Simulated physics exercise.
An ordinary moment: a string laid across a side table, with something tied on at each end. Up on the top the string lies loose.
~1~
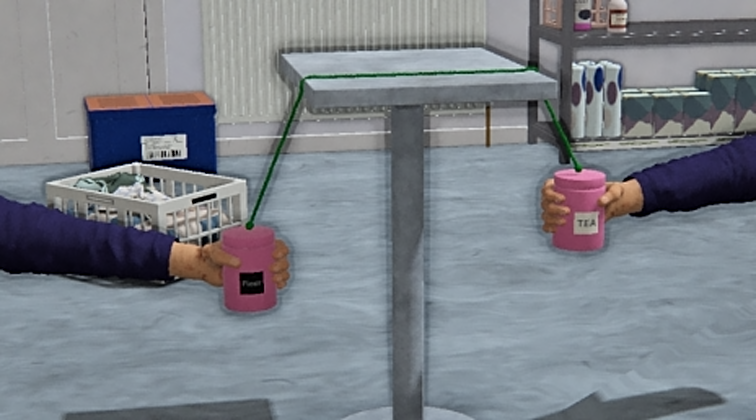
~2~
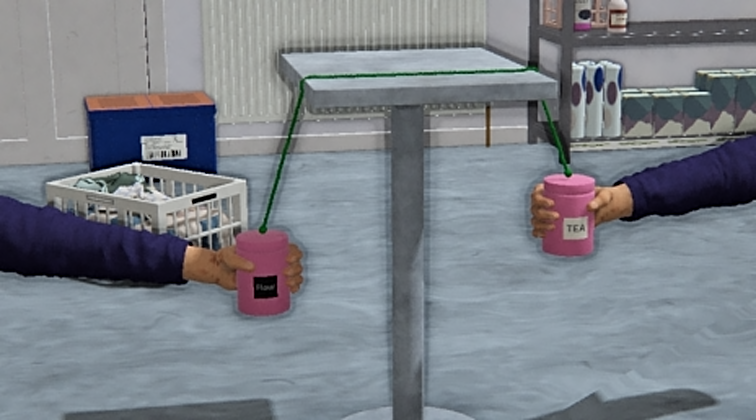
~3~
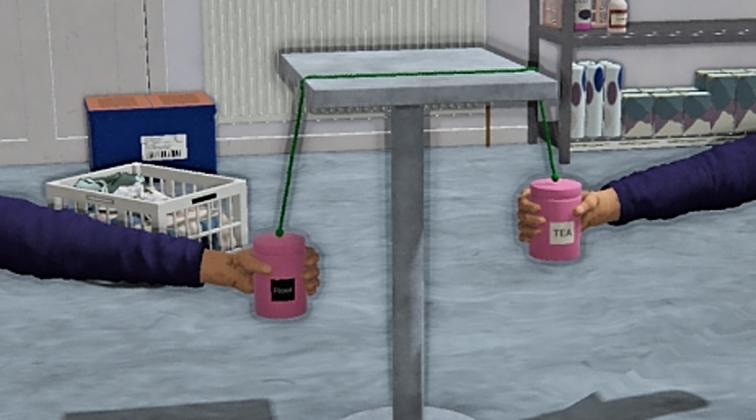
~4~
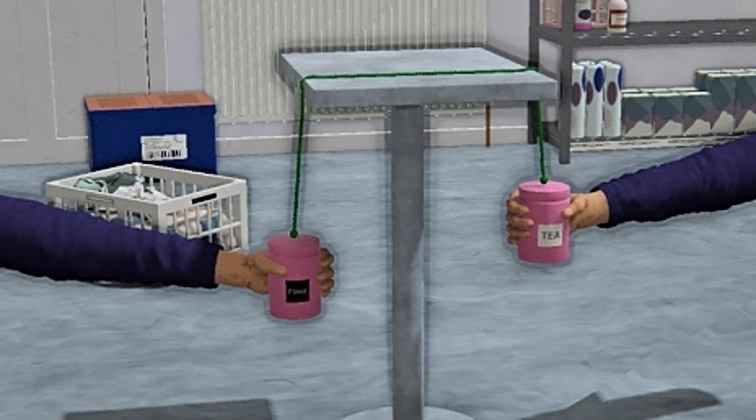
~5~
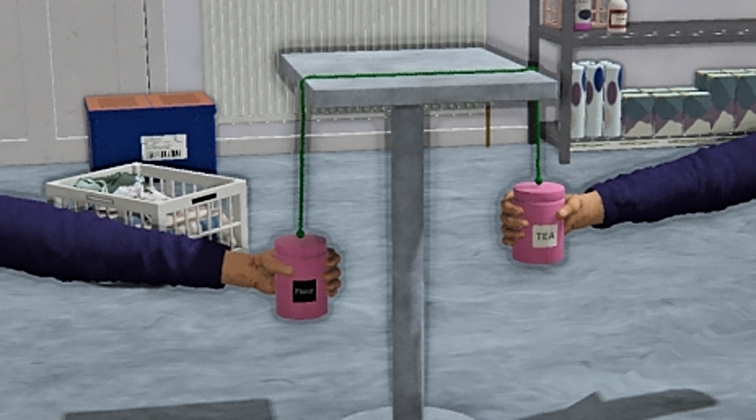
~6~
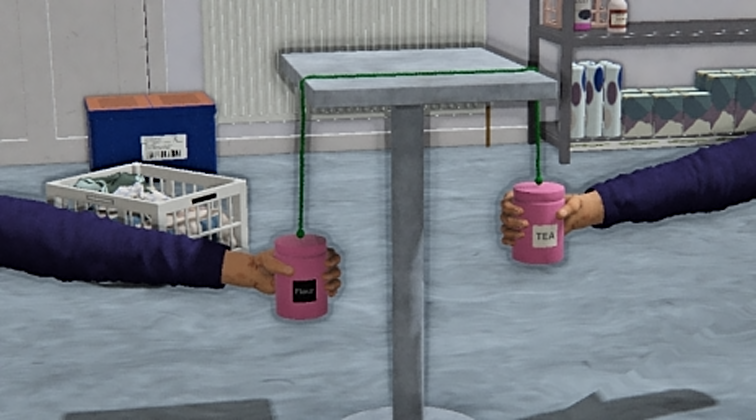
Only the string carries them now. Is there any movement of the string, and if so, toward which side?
No, there is none.
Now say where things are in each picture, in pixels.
In the first picture, left jar (249, 268); right jar (579, 210); string over the top (405, 75).
In the second picture, left jar (263, 272); right jar (568, 215).
In the third picture, left jar (280, 275); right jar (555, 219).
In the fourth picture, left jar (294, 276); right jar (543, 222).
In the fifth picture, left jar (301, 276); right jar (538, 223).
In the sixth picture, left jar (301, 276); right jar (538, 223); string over the top (405, 75).
Then, 0.60 s past the final frame, left jar at the same height near (313, 275); right jar at the same height near (531, 223).
Then, 1.24 s past the final frame, left jar at the same height near (302, 276); right jar at the same height near (535, 223).
When it is over, left jar at the same height near (310, 275); right jar at the same height near (536, 223). The string keeps its balance.
